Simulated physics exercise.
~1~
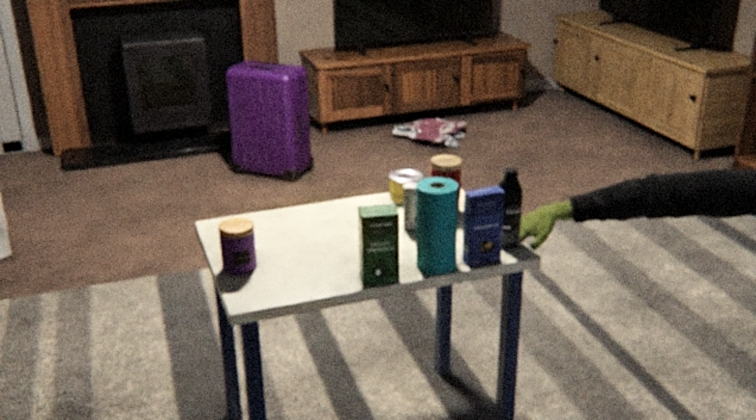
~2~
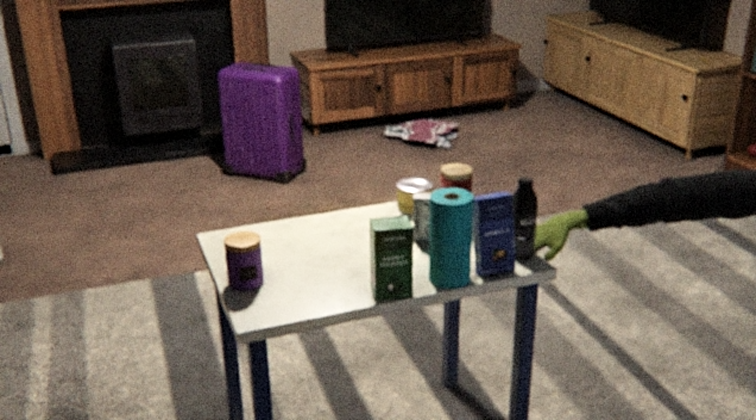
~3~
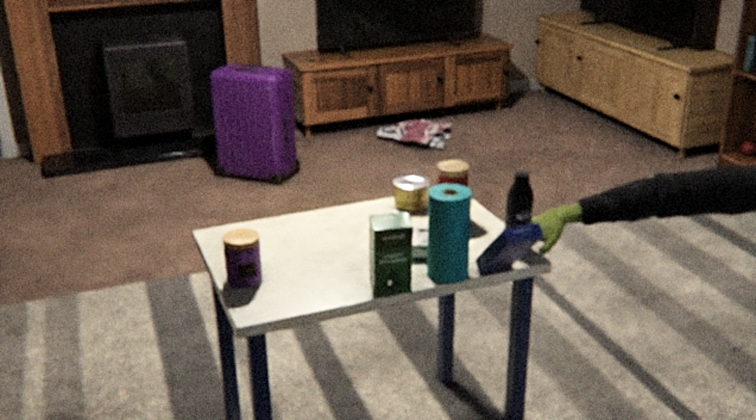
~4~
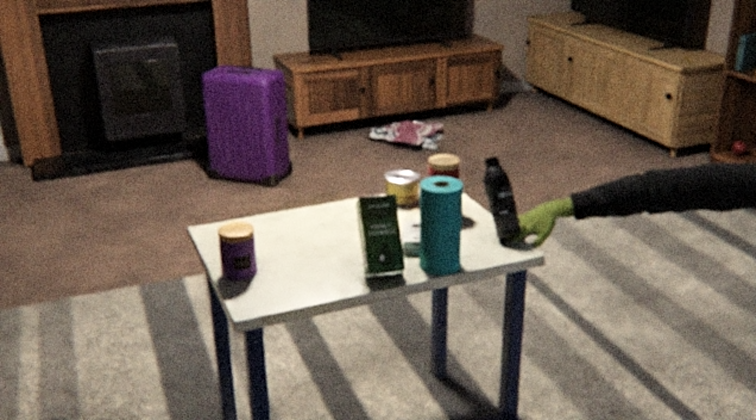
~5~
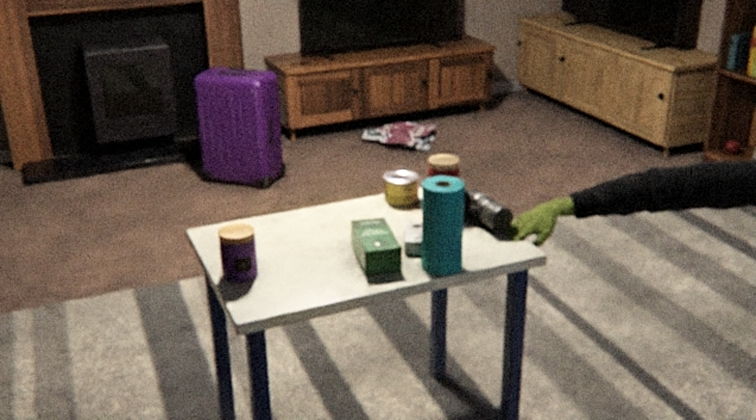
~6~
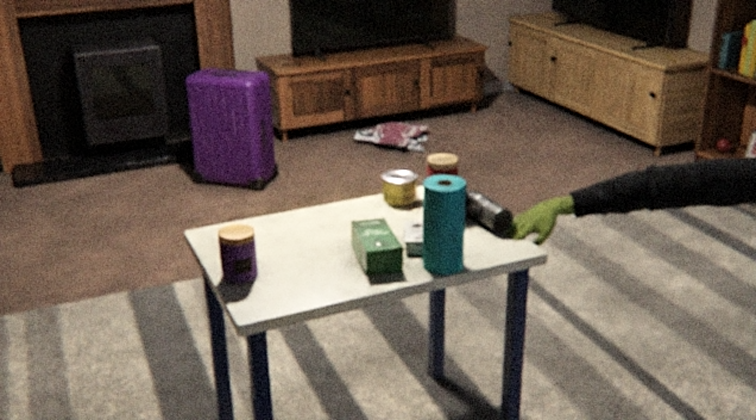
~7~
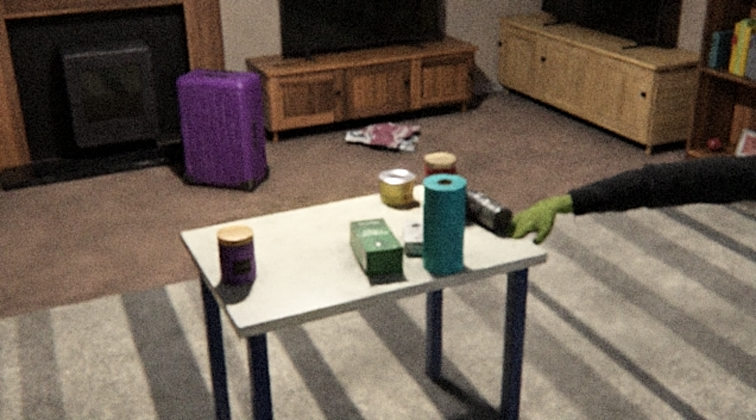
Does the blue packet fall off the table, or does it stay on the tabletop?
It falls off the table. It tips at the near right edge and drops to the floor.
